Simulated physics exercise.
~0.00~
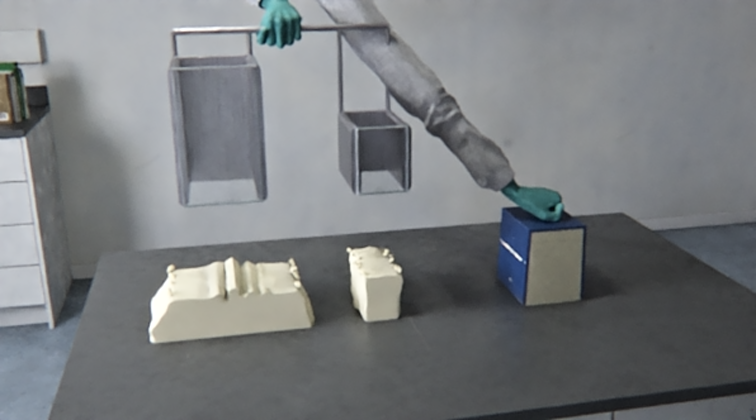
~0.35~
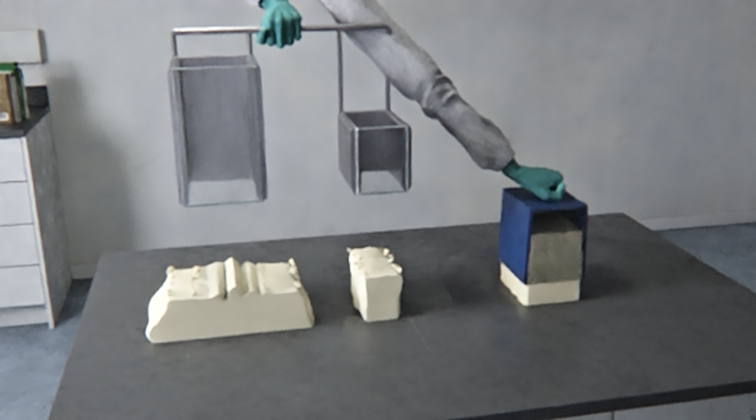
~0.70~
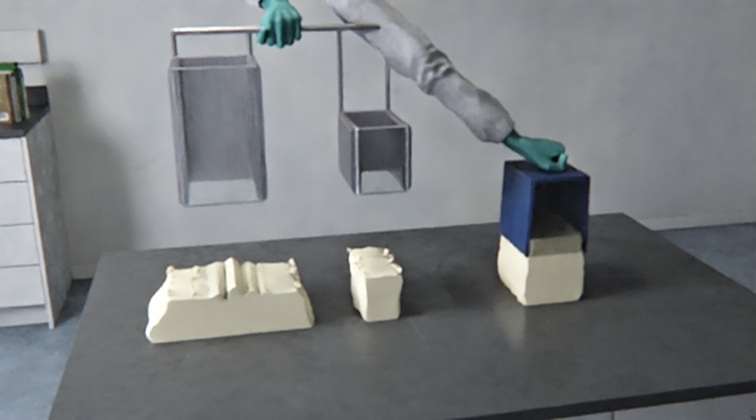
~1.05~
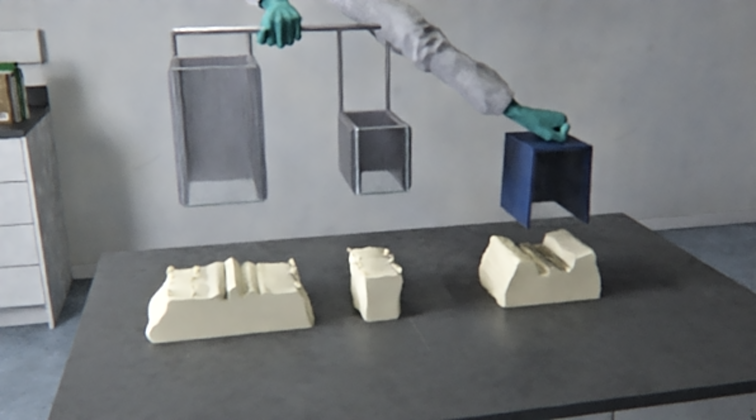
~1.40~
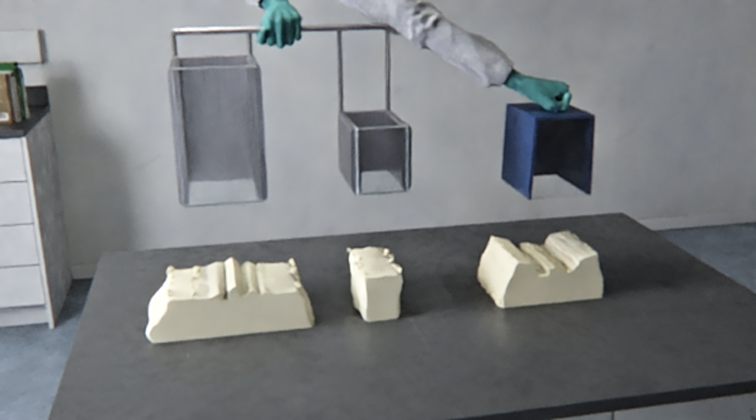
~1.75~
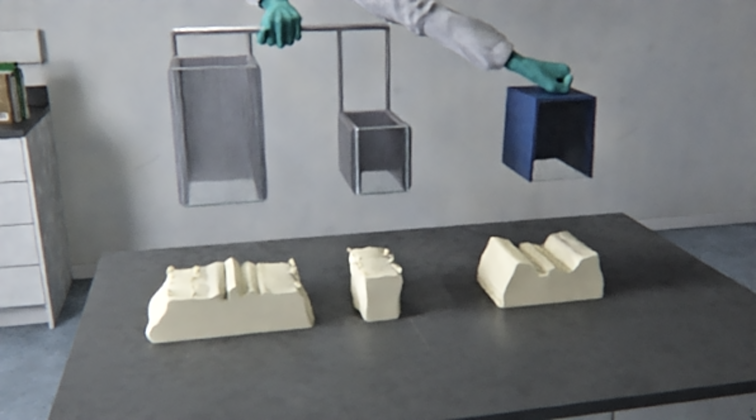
The footage shows a green-gloved hand lifting a blue tin straight up off pale, packed powder at the right of a dark table, beside two cream blocks; the powder emerges, then slumps into a wider, lower, grooved mound as the tin rises clear and hangs above it.
